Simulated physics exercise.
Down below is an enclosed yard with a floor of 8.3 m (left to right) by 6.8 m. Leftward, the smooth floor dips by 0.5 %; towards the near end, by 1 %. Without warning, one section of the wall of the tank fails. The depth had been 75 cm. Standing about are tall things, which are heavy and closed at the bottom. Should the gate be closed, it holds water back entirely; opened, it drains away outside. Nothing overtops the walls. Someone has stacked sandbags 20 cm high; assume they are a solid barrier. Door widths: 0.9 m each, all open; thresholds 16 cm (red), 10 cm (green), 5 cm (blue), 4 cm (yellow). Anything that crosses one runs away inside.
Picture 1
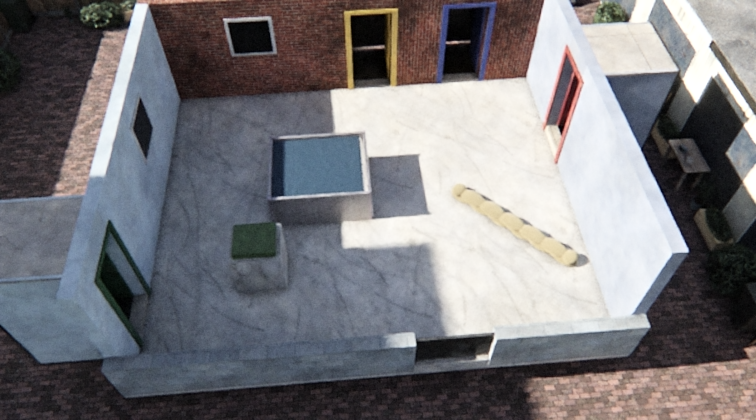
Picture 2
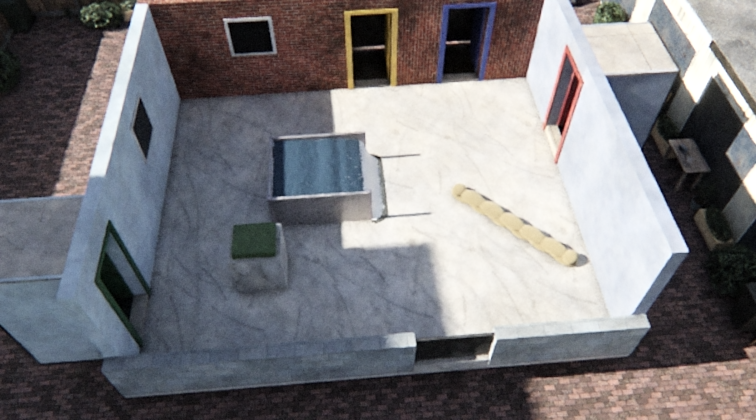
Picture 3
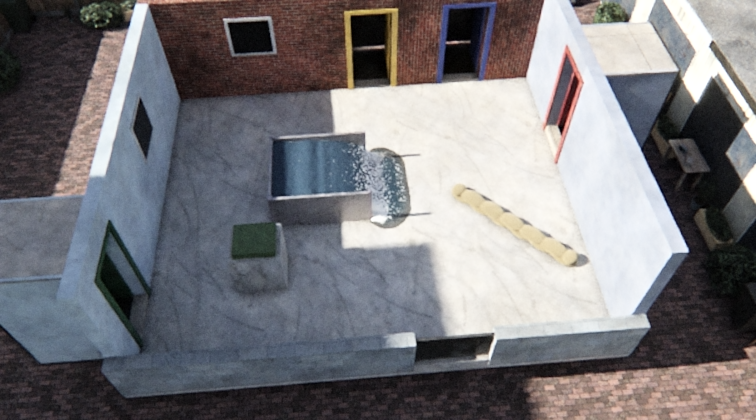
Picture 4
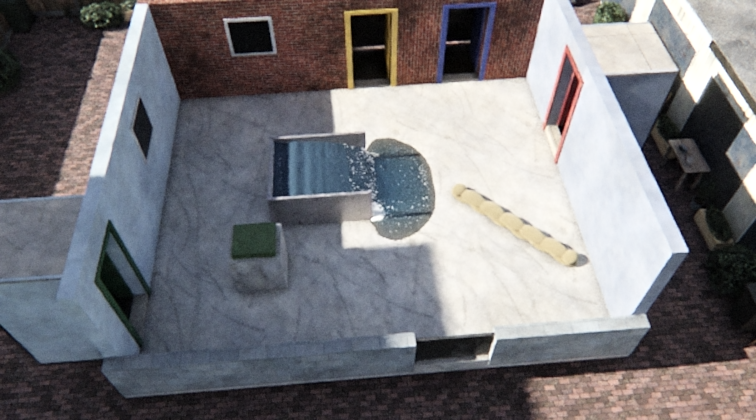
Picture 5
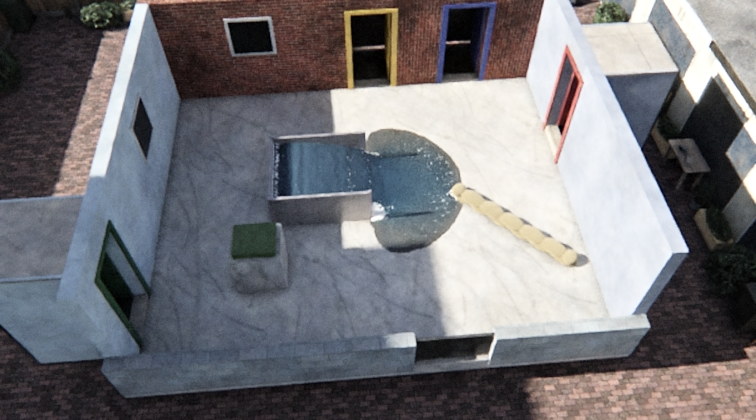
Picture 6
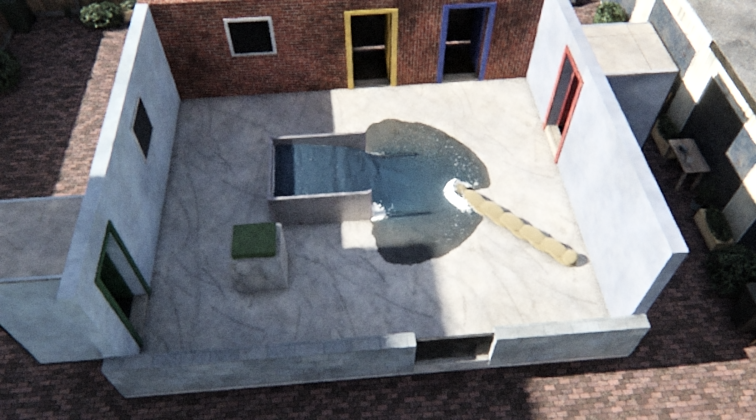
A square tank of dark blue water stands in a walled yard with a pale, veined floor, seen from high above by a still camera. A green-topped block sits near it, a diagonal row of tan sandbags lies to the right, and yellow, blue, red and green doorways open around the walls. The tank's right side gives way, and water pours out, fanning rightward until it meets the sandbags' upper end.
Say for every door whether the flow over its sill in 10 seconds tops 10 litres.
At the end, at the red door the limit will be crossed; at the green door the limit will not be crossed; at the blue door the limit will be crossed; at the yellow door the limit will not be crossed.
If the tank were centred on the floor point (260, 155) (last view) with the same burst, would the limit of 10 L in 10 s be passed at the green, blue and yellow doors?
Compared with that limit, green falls short, blue overshoots and yellow overshoots.
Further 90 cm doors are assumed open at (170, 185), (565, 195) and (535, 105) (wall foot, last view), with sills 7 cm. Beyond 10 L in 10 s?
In that order: Short of it, beyond it, beyond it.
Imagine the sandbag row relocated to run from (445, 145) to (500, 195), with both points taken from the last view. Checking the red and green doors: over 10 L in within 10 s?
Against the limit, the red door stays within it and the green door stays within it.
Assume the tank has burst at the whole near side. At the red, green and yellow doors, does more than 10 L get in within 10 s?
At red the amount is beneath the mark, at green it is higher than the mark, and at yellow it is beneath the mark.
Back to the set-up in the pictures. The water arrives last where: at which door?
It's the green door.
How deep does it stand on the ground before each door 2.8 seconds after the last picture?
Door by door in cm, red shows 16, green shows 0, blue shows 12, yellow shows 1.
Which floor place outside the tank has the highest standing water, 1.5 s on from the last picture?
Roughly at pixel (617, 335).
Then, 0.7 s after the last picture water covers 30 % of the floor and is deepest (28 cm) near (454, 200); red door 6 cm at the sill, 1 L in, green door not reached, blue door not reached, yellow door not reached.
Then, 1.5 s after the last picture water covers 40 % of the floor and is deepest (38 cm) near (617, 335); red door 27 cm at the sill, 41 L in, green door not reached, blue door 9 cm at the sill, 0 L in, yellow door not reached.
Then, 2.8 s after the last picture water covers 40 % of the floor and is deepest (28 cm) near (617, 335); red door 16 cm at the sill, 76 L in, green door not reached, blue door 12 cm at the sill, 8 L in, yellow door 1 cm at the sill, 0 L in.
Then, 5.3 s after the last picture water covers 60 % of the floor and is deepest (14 cm) near (569, 199); red door 7 cm at the sill, 78 L in, green door not reached, blue door 5 cm at the sill, 34 L in, yellow door 4 cm at the sill, 0 L in.
Then, 9.3 s after the last picture water covers 85 % of the floor and is deepest (12 cm) near (137, 375); red door 4 cm at the sill, 78 L in, green door 9 cm at the sill, 0 L in, blue door 2 cm at the sill, 35 L in, yellow door 2 cm at the sill, 0 L in.
